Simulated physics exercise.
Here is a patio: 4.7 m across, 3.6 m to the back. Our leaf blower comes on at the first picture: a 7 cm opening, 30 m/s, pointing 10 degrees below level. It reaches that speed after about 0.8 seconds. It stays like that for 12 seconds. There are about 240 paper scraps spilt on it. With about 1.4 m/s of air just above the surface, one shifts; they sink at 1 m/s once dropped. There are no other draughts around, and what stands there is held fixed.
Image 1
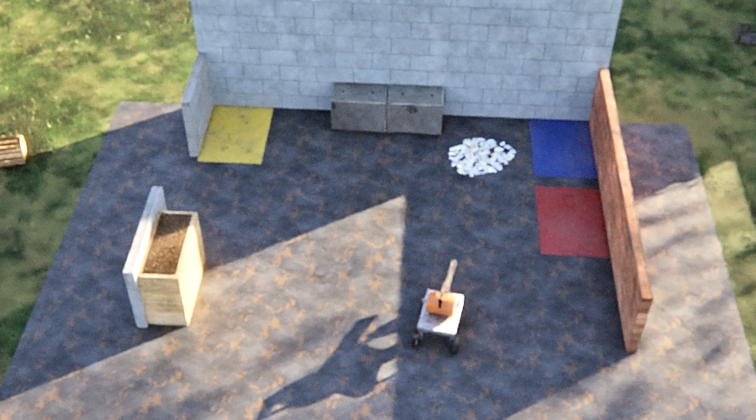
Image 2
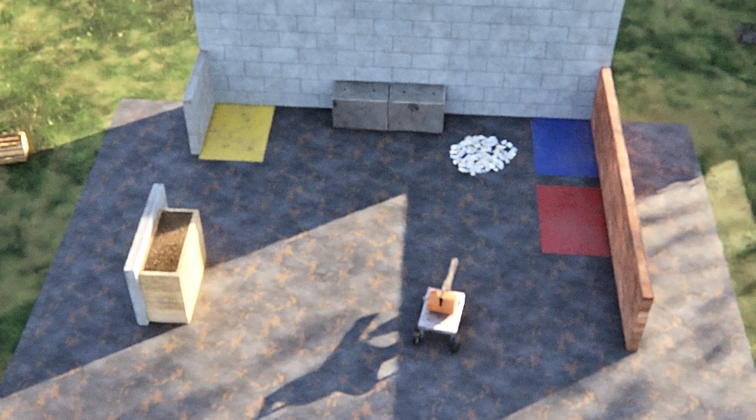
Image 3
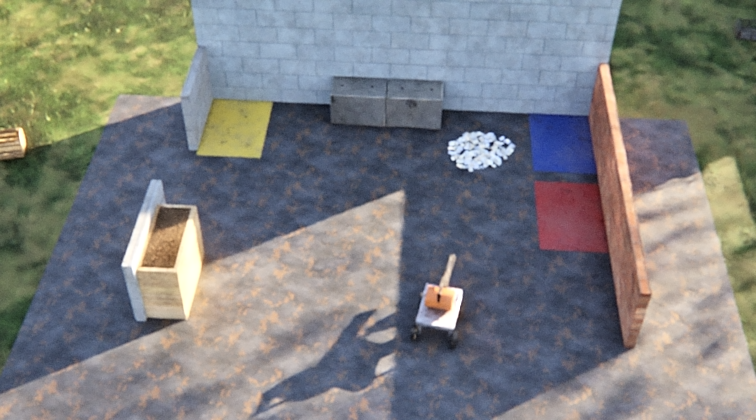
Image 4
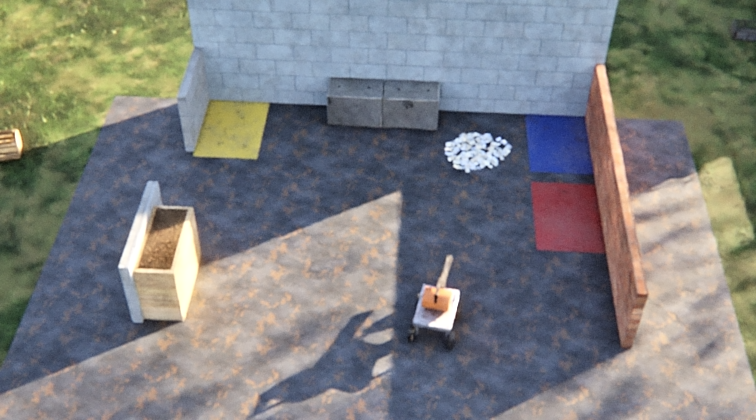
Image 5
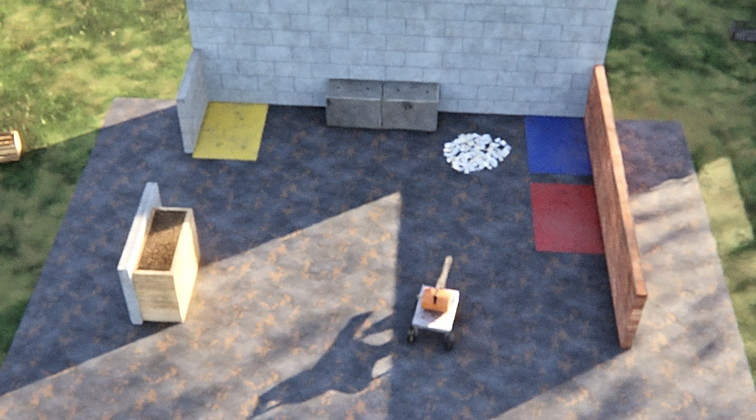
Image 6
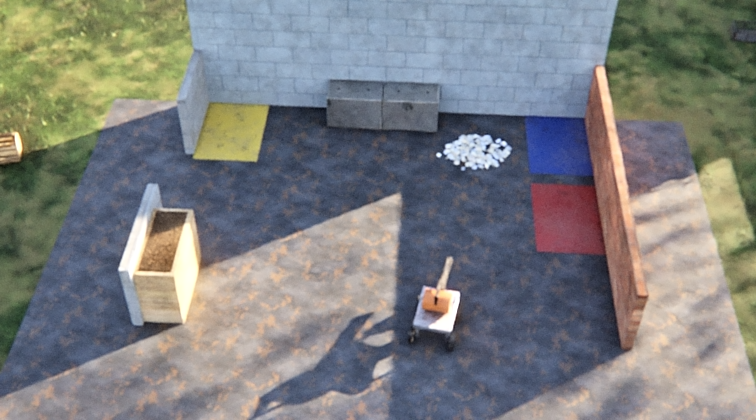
In this clip, an orange and white wheeled device faces a loose pile of white scraps on a dark patio with yellow, blue and red patches; the pile stays still at first, then a few scraps shift slightly.
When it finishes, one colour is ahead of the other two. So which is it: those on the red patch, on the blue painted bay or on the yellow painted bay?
The blue one.
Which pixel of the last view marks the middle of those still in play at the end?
Roughly at (581, 115).
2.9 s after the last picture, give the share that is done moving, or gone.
About 40 %.
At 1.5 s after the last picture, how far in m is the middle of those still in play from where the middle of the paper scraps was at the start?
The centre ends up some 0.8 m from the start.
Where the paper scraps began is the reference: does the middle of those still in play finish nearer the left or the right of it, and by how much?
Rightward, some 1.4 m.
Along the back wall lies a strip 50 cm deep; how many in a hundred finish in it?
90 per cent.
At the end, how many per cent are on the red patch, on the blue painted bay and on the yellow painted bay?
I'd estimate around 0 per cent at red, 60 per cent at blue and 0 per cent at yellow.
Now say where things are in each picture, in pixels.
In the first frame, the middle of the paper scraps is near (477, 157), none has stirred yet and the mouth of the leaf blower is at (453, 263).
In the second frame, the middle of the paper scraps is near (478, 155), none has stirred yet, the blue painted bay is centred on (564, 146), the yellow painted bay is centred on (238, 131) and the red patch is centred on (573, 220).
In the third frame, the middle of the paper scraps is near (476, 151), none has stirred yet, the top of a stone seat is at (387, 87) and the top of a planter is at (167, 237).
In the fourth frame, the middle of the paper scraps is near (473, 152) and none has stirred yet.
In the fifth frame, the middle of the paper scraps is near (472, 153) and none has stirred yet.
In the sixth frame, the middle of the paper scraps is near (473, 153), the farthest in sight from the leaf blower is at (479, 137) and about 10 % have left their places.
Then, 1.5 s after the last picture the count stands so, 41 % are on the blue painted bay, 0 % on the yellow painted bay and 0 % on the red patch; the middle of those still in play is near (495, 114).
Then, 2.9 s after the last picture the count stands so, 51 % are on the blue painted bay, 0 % on the yellow painted bay and 0 % on the red patch; the middle of those still in play is near (567, 117).
Then, 5.7 s after the last picture the count stands so, 58 % are on the blue painted bay, 0 % on the yellow painted bay and 0 % on the red patch; the middle of those still in play is near (575, 115).
Then, 11.1 s after the last picture, at the end, 58 % are on the blue painted bay, 0 % on the yellow painted bay and 0 % on the red patch; the middle of those still in play is near (581, 115).
